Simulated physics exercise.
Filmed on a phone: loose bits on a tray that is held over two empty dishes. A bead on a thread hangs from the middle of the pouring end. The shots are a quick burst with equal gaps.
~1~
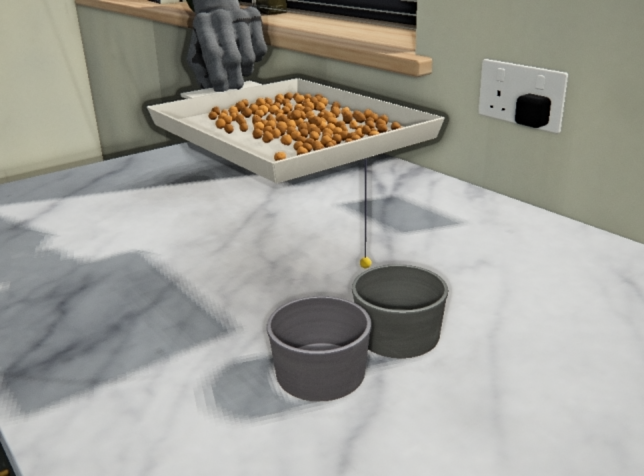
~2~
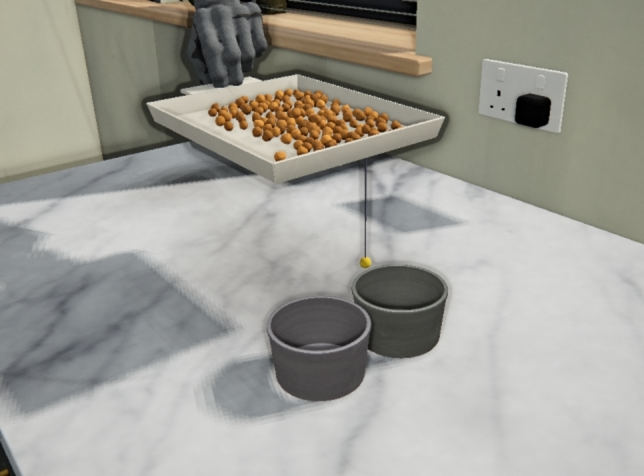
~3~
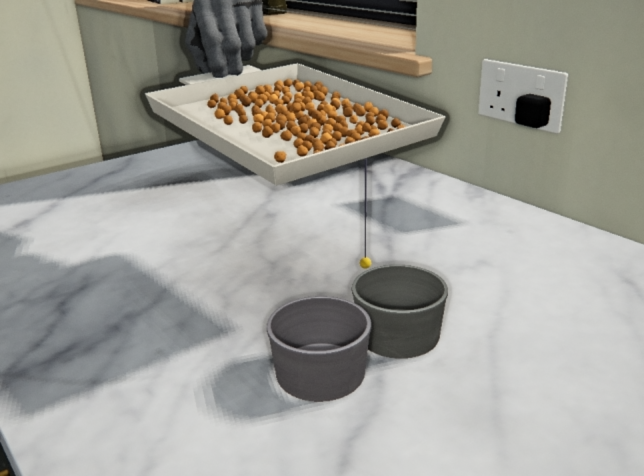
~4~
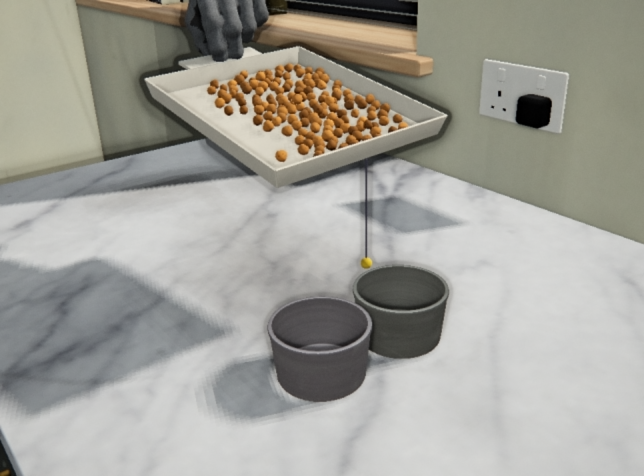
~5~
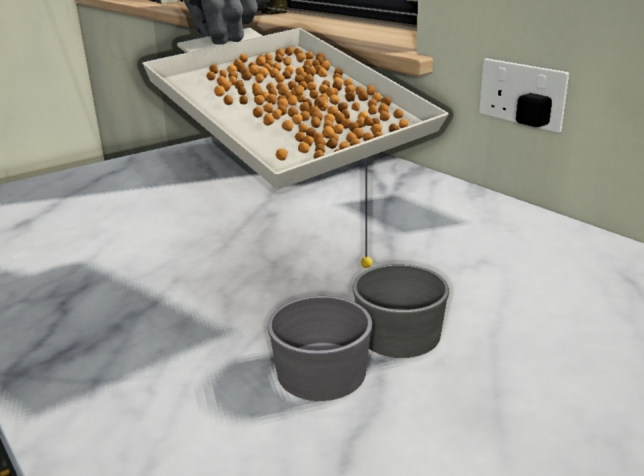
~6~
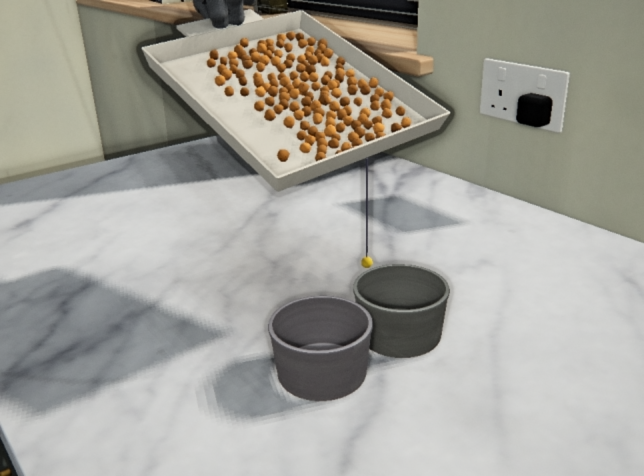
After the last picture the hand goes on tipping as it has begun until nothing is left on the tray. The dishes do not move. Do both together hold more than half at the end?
Together they catch more than half.
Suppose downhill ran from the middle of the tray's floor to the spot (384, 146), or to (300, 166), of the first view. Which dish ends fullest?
First the dish on the right, then left.
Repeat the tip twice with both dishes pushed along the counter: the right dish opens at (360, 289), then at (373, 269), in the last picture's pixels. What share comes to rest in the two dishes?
In turn 50 and 30 in a hundred.
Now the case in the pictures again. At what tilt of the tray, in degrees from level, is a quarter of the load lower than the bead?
Near 105 degrees.
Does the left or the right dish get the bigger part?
More ends in the dish on the left.
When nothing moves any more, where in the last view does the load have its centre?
Roughly at (339, 364).
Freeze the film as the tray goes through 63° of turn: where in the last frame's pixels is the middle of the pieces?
At about (336, 124).
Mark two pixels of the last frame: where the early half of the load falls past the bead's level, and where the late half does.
Around (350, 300) and then (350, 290).
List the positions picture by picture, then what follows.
In the first frame, corners of the pouring end near (275, 160) and (437, 118), level; middle of the load near (300, 123), roasted chickpeas; left dish near (351, 366); right dish near (432, 325); bead on its thread near (365, 263).
In the second frame, corners of the pouring end near (275, 161) and (437, 117), level; middle of the load near (300, 121).
In the third frame, corners of the pouring end near (276, 163) and (438, 116), tipped barely, lowest at the left corner; middle of the load near (300, 116).
In the fourth frame, corners of the pouring end near (277, 166) and (440, 115), tipped a little, lowest at the left corner; middle of the load near (301, 107).
In the fifth frame, corners of the pouring end near (278, 169) and (441, 113), tipped a little, lowest at the left corner; middle of the load near (301, 98).
In the sixth frame, corners of the pouring end near (279, 173) and (443, 111), tipped clearly, lowest at the left corner; middle of the load near (304, 91); left dish near (352, 366); right dish near (433, 325).
Shortly afterwards, tray tipped steeply; all but a few on the tray; only a few in the air.
Next, tray tipped past a quarter turn; the bulk on the tray; a little in the left dish; only a few in the right dish; only a few outside both; a little in the air.
Some moments later, tray tipped past a quarter turn; near half in the left dish; a little in the right dish; near a quarter outside both.
In the end, tray tipped past a quarter turn; near half in the left dish; a little in the right dish; near a quarter outside both.
